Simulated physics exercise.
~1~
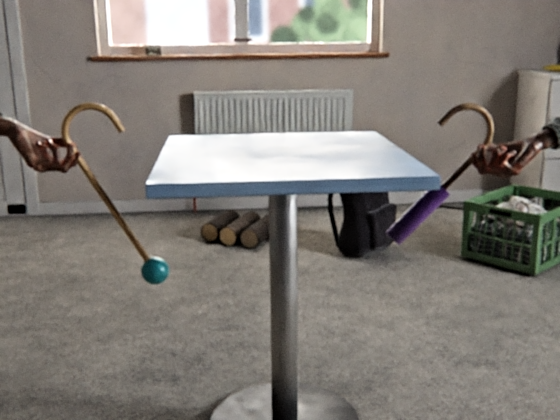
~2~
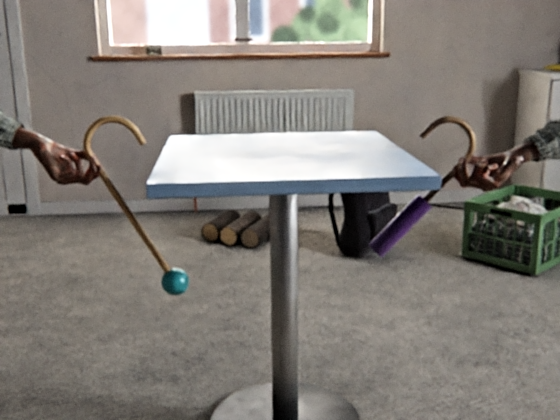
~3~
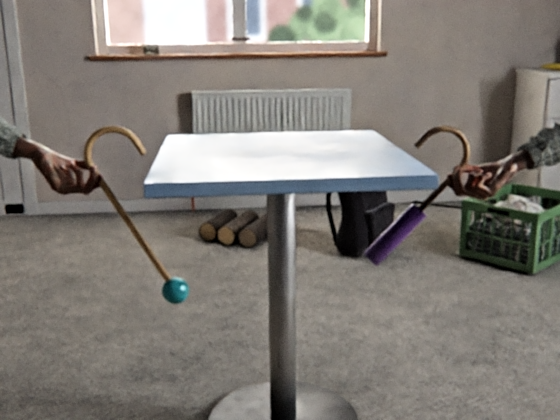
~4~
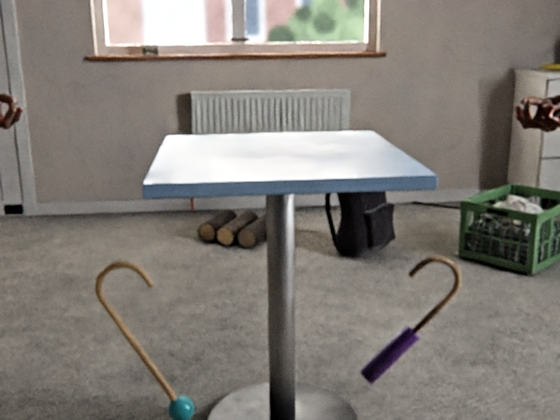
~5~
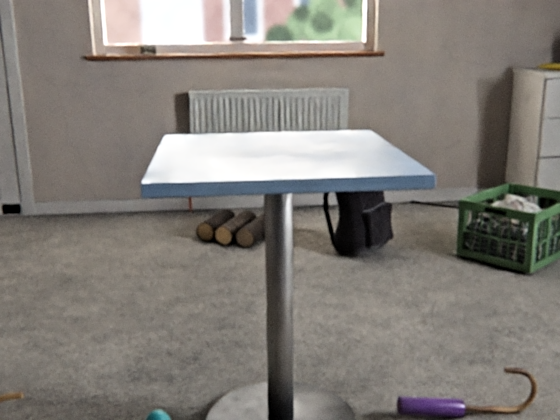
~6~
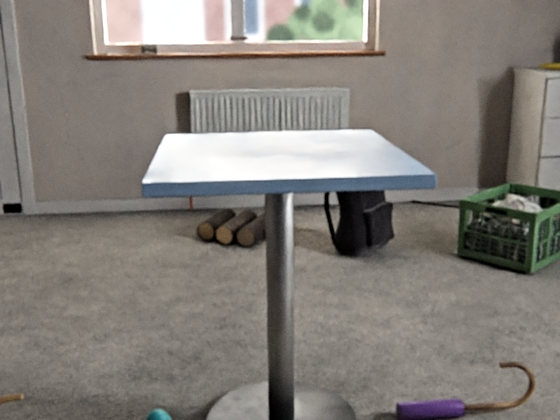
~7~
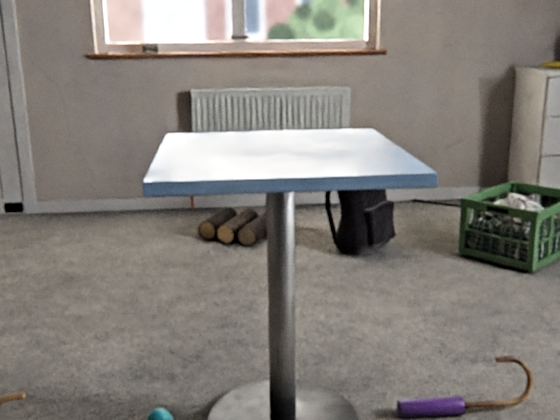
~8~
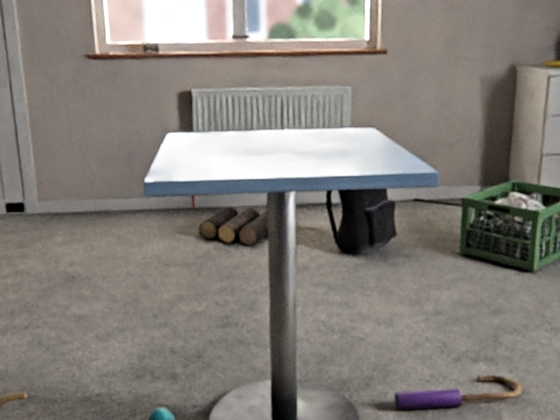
A turquoise-tipped hooked stick on the left and a purple hooked one on the right were held beside a table, moved slightly, then released by two hands that drew back, and both dropped past the tabletop and ended lying on the floor.
